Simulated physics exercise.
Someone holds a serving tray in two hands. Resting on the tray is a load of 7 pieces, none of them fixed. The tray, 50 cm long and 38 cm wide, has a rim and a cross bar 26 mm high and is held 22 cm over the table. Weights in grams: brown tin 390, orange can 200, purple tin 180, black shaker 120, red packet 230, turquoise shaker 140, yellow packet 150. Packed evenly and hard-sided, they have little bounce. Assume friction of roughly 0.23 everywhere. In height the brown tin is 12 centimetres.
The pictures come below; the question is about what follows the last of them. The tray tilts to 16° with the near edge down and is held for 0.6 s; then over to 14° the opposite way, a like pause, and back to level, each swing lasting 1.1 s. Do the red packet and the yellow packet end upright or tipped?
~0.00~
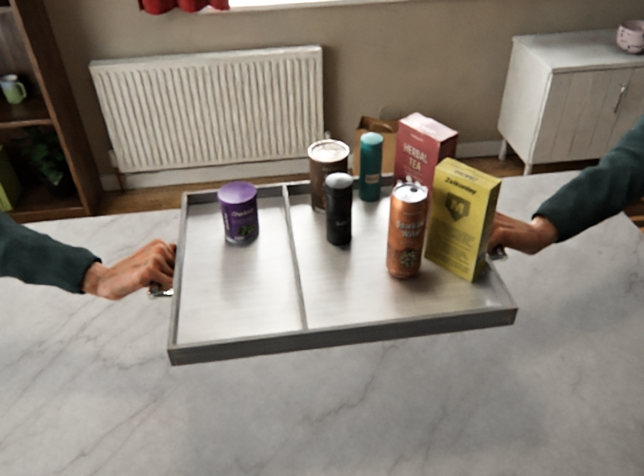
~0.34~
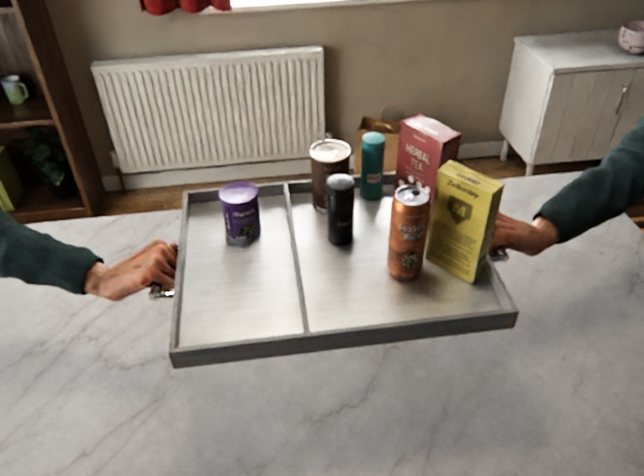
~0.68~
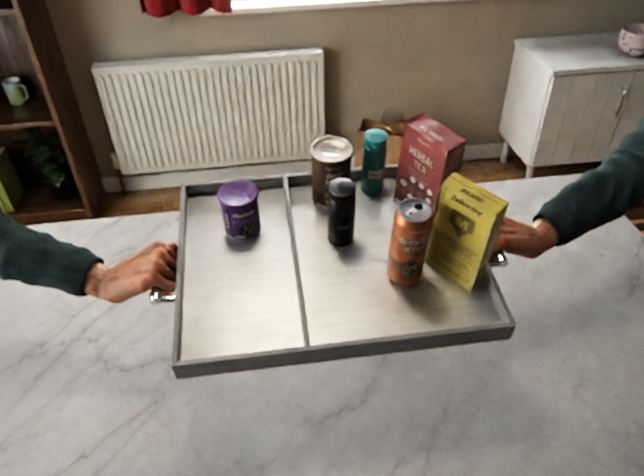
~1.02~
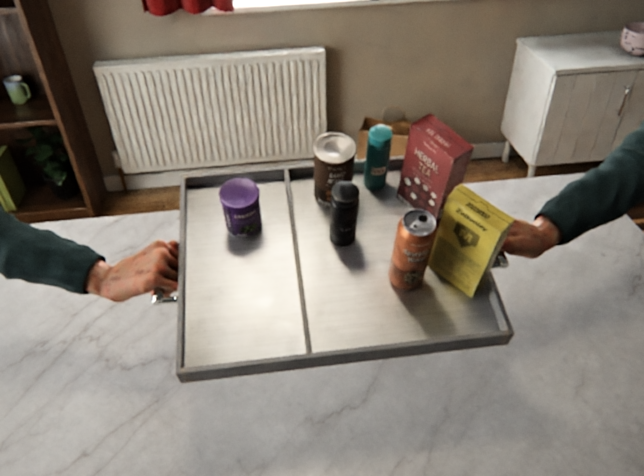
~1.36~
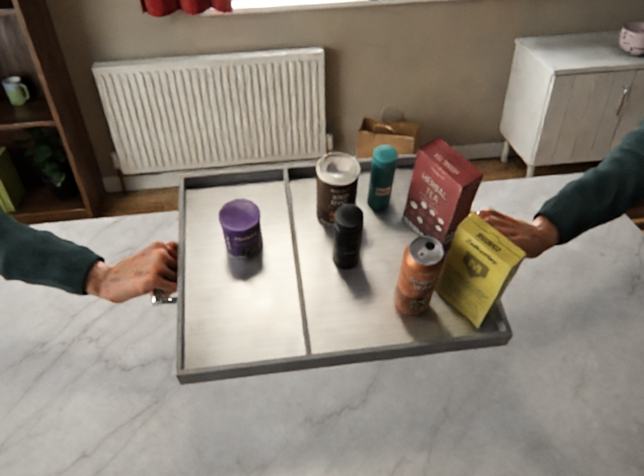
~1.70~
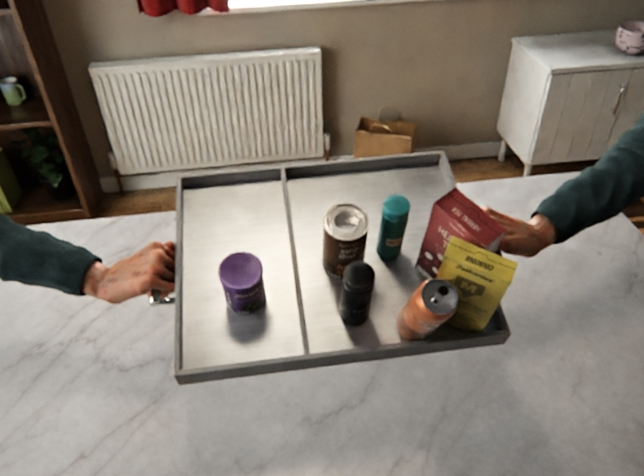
The red packet ends up tipped; the yellow packet ends up tipped.
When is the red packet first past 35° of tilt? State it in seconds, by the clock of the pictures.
Near 2.3 s on the clock.
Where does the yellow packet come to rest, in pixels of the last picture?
Roughly at pixel (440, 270).
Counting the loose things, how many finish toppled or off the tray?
The tally is 4.
Around 2.30 s, tray at 4°, near edge down; orange can now off the tray; red packet tipped 36° against what carries it near (457, 264); yellow packet tipped 36° against what carries it near (461, 291).
Around 2.90 s, tray at 14°, far edge down; yellow packet on its side near (447, 259); red packet on its side near (416, 208); turquoise shaker on its side.
Finally (5.0 s), on their side or leaning hard on the tray, orange can, red packet, turquoise shaker and yellow packet; not toppled but over 5 cm from the start, brown tin, purple tin and black shaker. In the last view, red packet near (412, 203), yellow packet near (440, 270).
